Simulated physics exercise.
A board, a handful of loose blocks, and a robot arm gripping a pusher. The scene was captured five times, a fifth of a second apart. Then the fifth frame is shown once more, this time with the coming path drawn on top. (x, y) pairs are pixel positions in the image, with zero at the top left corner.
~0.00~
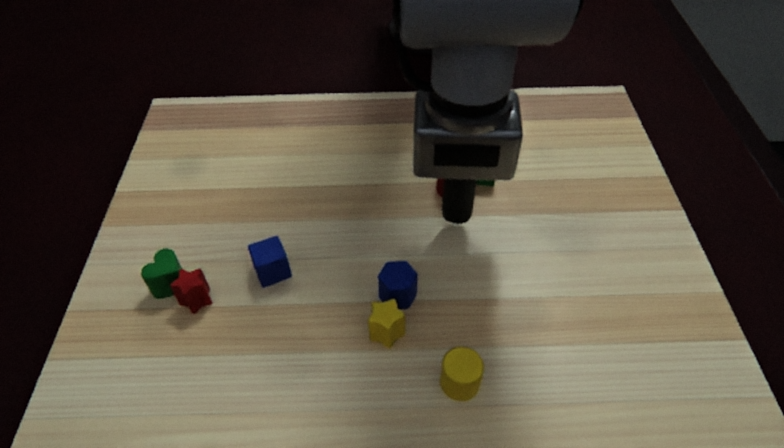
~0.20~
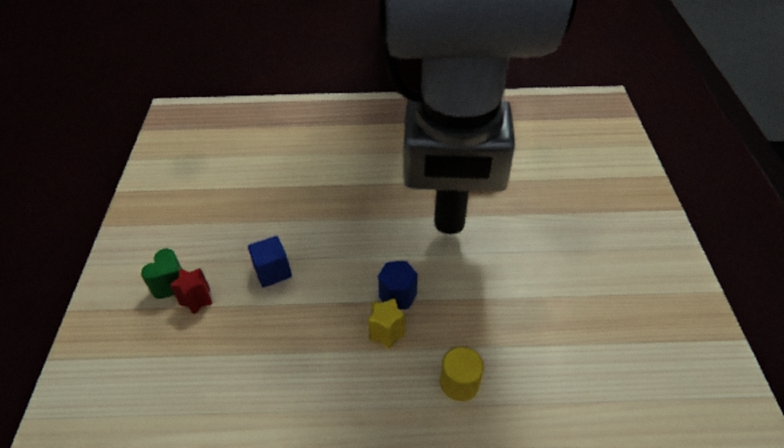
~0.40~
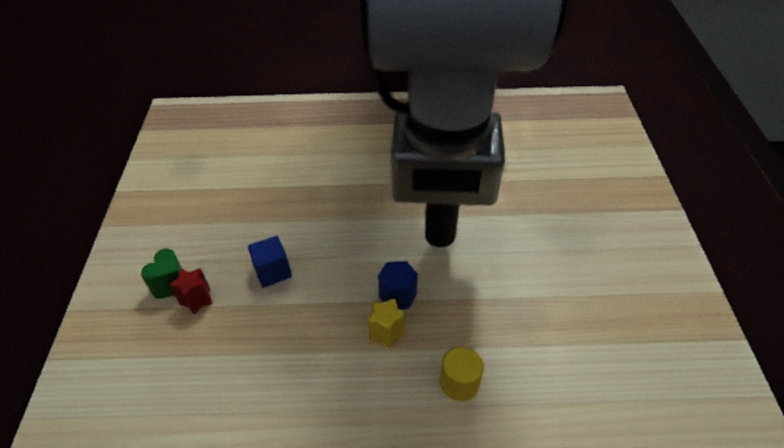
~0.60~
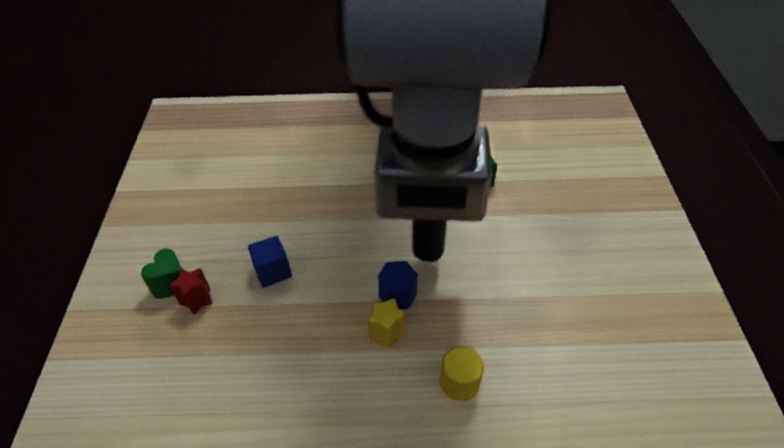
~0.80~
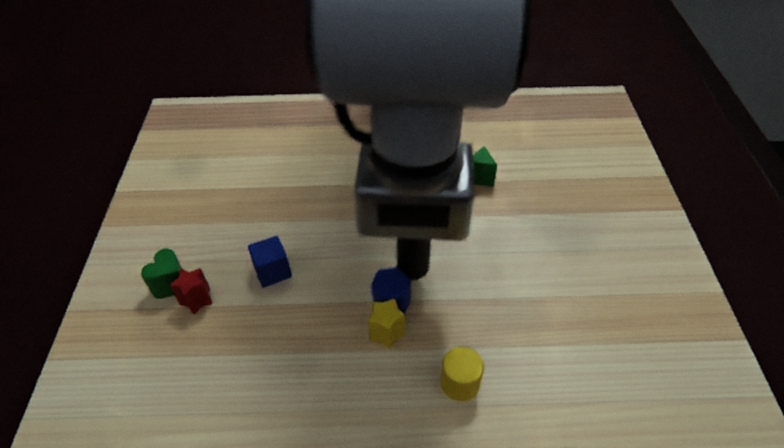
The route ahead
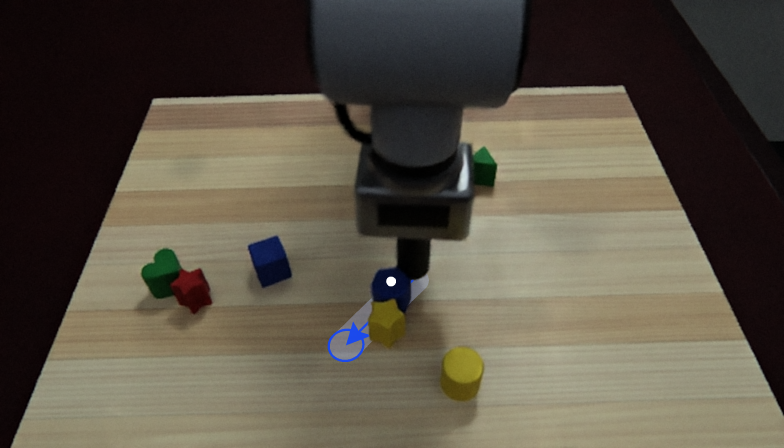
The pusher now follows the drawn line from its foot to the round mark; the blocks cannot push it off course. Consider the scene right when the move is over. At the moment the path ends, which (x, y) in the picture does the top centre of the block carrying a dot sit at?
It will end up at (325, 357).
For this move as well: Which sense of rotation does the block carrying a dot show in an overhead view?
Turns anticlockwise.
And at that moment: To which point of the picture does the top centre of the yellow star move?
The middle of its upper face should be somewhere near (374, 354).
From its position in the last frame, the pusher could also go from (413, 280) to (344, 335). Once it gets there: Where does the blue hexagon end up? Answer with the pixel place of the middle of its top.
The point I'd pick in the picture is (330, 349).
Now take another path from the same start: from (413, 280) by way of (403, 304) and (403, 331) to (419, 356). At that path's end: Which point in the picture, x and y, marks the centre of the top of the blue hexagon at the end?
My best guess is (368, 315).
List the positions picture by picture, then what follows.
The first picture shows lower end of the pusher at (457, 213), tops of blocks, yellow star at (386, 312), blue hexagon at (398, 274).
The second picture shows pusher at (449, 224), blocks as before.
The third picture shows pusher at (440, 236), blocks as before.
The fourth picture shows pusher at (428, 250), blocks as before.
The fifth picture shows pusher at (413, 267), yellow star at (386, 312), blue hexagon at (391, 281).
The drawn path runs from (413, 280) directly to (346, 345); the dot is on the blue hexagon.
On the path given first. Halfway along, pusher at (379, 299); yellow star at (378, 346), turned 25° anticlockwise; blue hexagon at (360, 319), turned 25° anticlockwise.
At the end, pusher at (344, 333); yellow star at (374, 354), turned 50° anticlockwise; blue hexagon at (325, 357), turned 35° anticlockwise.
